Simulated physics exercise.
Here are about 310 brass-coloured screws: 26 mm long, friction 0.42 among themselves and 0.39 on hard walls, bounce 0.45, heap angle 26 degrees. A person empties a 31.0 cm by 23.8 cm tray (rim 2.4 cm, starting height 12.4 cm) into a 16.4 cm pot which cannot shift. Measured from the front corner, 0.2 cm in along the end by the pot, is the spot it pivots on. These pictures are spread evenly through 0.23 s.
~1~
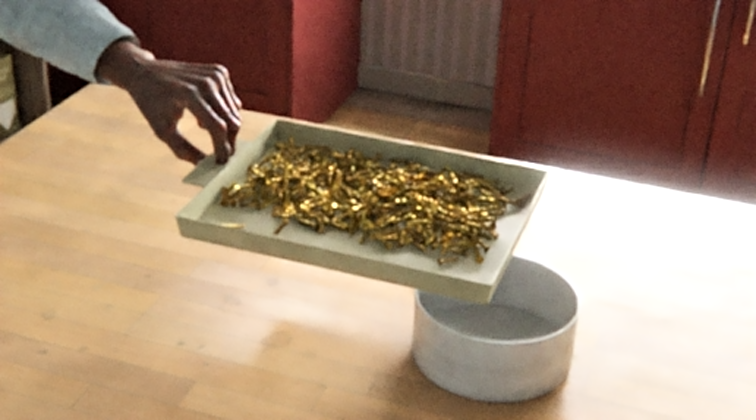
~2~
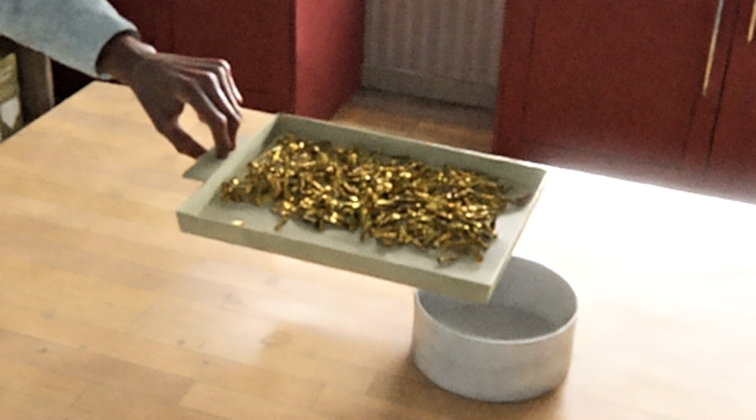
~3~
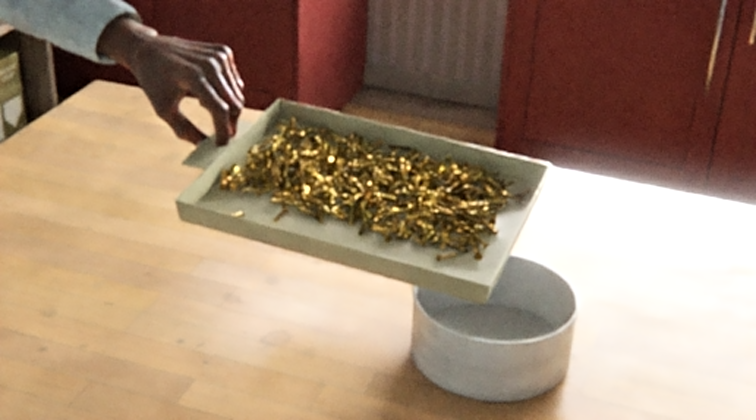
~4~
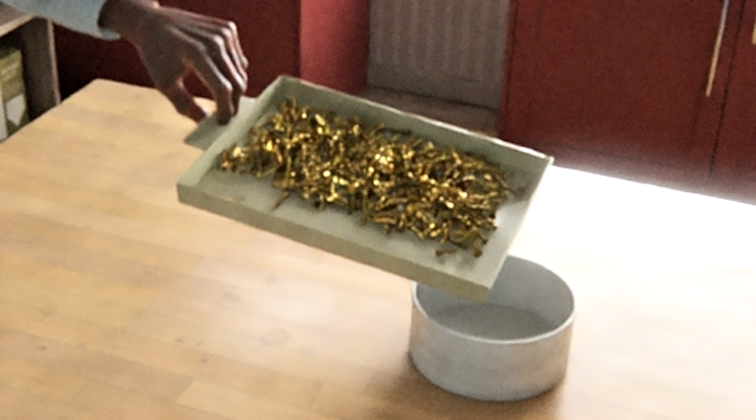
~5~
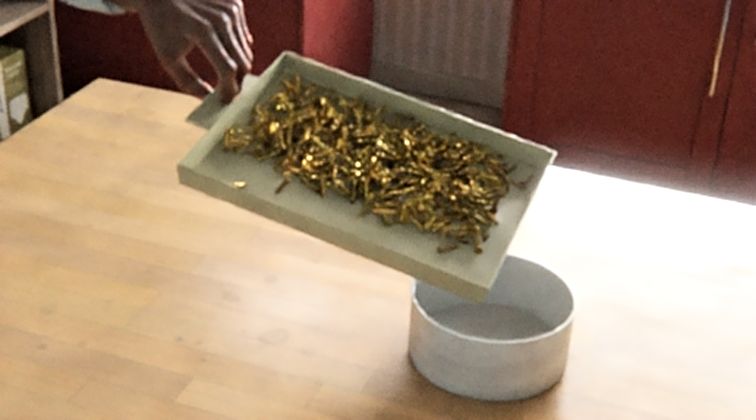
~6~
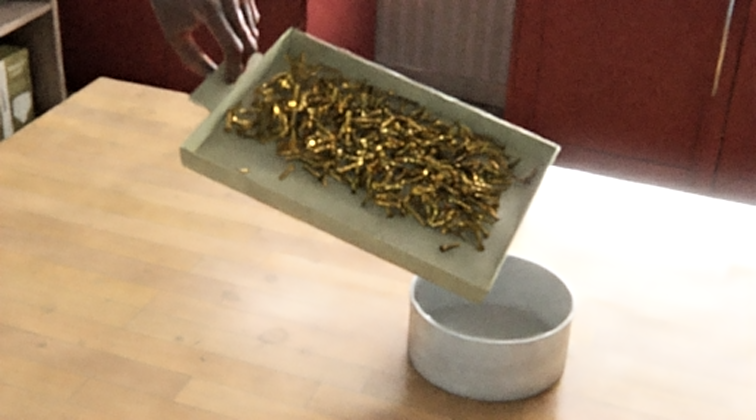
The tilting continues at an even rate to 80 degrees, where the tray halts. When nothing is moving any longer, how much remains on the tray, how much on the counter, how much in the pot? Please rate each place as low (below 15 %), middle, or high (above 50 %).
Tray: Low, counter: High, pot: Low.
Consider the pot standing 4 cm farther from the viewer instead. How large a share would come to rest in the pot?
Then close to 0 per cent.
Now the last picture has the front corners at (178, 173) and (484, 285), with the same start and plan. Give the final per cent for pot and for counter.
Split: Pot = 0, counter = 95.
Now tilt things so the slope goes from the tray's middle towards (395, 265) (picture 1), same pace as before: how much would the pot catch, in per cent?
Near 0 percent, give or take.
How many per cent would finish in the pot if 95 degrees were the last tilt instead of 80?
Around 0 %, I reckon.
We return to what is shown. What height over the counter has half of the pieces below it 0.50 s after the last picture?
Median height: Approx. 18 cm.
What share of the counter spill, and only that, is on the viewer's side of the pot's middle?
Roughly 100 per cent.
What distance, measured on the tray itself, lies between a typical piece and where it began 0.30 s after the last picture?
Displacement on the tray: Roughly 6 cm.
Then, 0.30 s after the last picture, tilt 48 degrees; the tray holds 100 %, the pot 0 %.
Then, 0.50 s after the last picture, tilt 69 degrees; the tray holds 90 %, the pot 0 %.
Then, 0.82 s after the last picture, tilt 80 degrees; the tray holds 15 %, the pot 0 %.
In the end, tray 5 %, counter 95 %, pot 0 %.
